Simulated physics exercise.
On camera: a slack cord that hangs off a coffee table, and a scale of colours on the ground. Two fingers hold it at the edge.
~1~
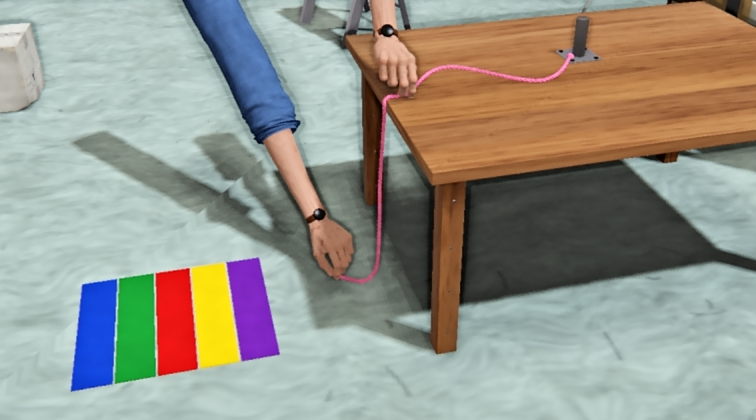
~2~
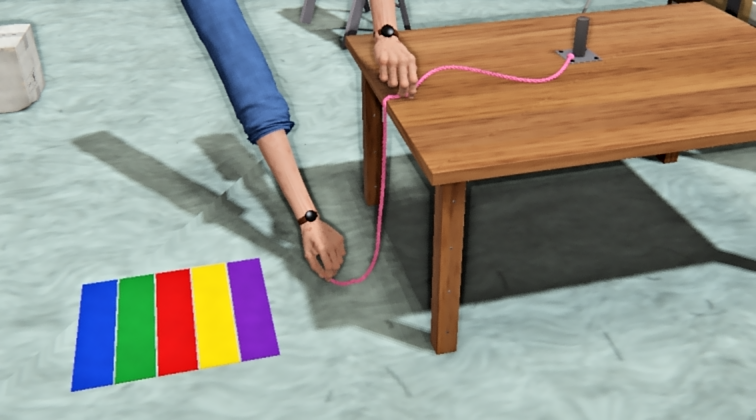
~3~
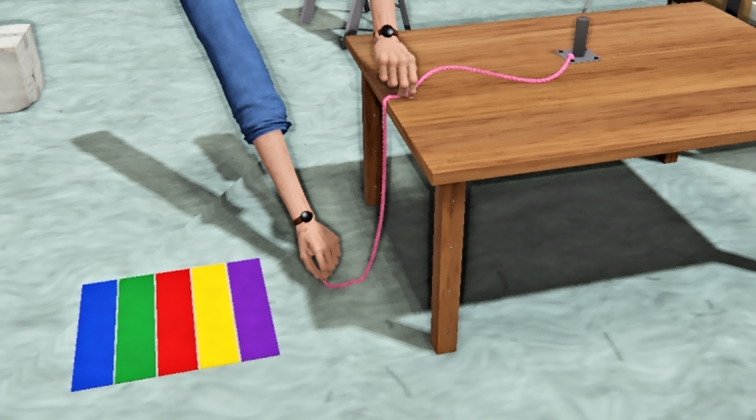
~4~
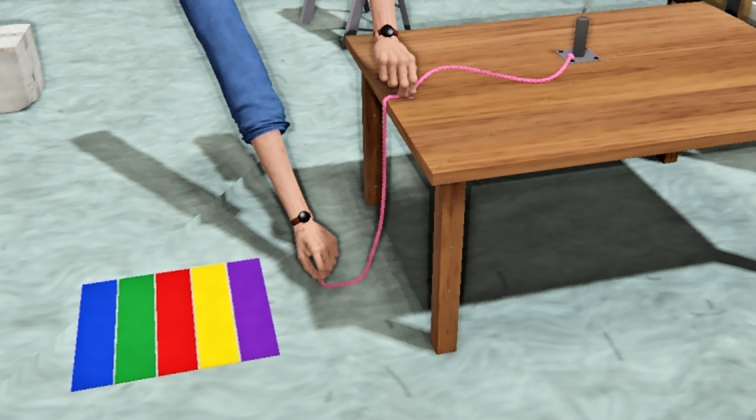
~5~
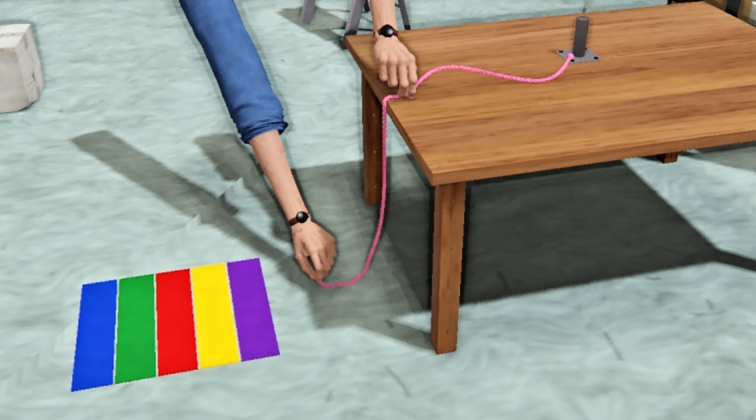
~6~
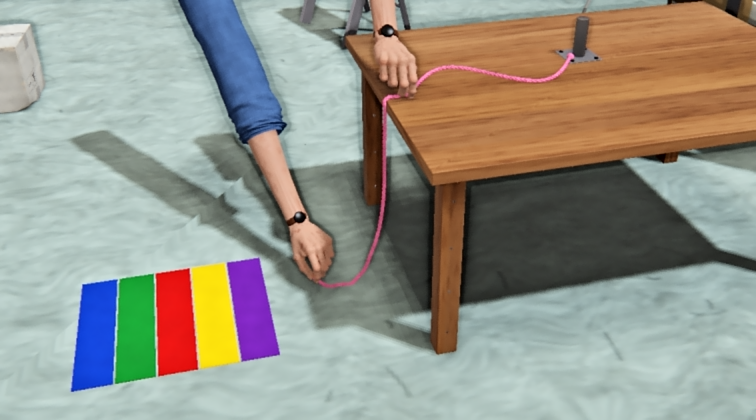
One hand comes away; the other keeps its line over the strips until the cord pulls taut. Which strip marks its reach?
Over green.
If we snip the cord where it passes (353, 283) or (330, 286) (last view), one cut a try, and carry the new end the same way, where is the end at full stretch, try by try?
About (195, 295) and (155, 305).
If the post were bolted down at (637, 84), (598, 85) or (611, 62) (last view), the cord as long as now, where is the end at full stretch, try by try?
The places are (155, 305), (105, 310) and (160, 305).
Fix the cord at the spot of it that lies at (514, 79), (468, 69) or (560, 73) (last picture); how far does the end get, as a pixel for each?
About (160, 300), (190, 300) and (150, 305).
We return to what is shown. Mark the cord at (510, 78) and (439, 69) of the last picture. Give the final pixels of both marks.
About (479, 74), and the other about (409, 87).
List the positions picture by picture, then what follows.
In the first picture, end (334, 274); purple (257, 338); yellow (217, 345); red (177, 352); green (136, 359); blue (93, 366).
In the second picture, end (326, 276); cord through (563, 70) (495, 75) (427, 75) (385, 113) (383, 191) (375, 258).
In the third picture, end (321, 277).
In the fourth picture, end (319, 277); cord through (562, 70) (495, 75) (427, 75) (385, 113) (384, 191) (371, 258).
In the fifth picture, end (316, 278).
In the sixth picture, end (314, 278); cord through (563, 69) (495, 75) (427, 75) (385, 112) (384, 191) (369, 258).
Soon after, end near (201, 296); over yellow.
After that, end near (156, 303); over red.
At the stop, end near (130, 307); over green. The end stops over the green strip.
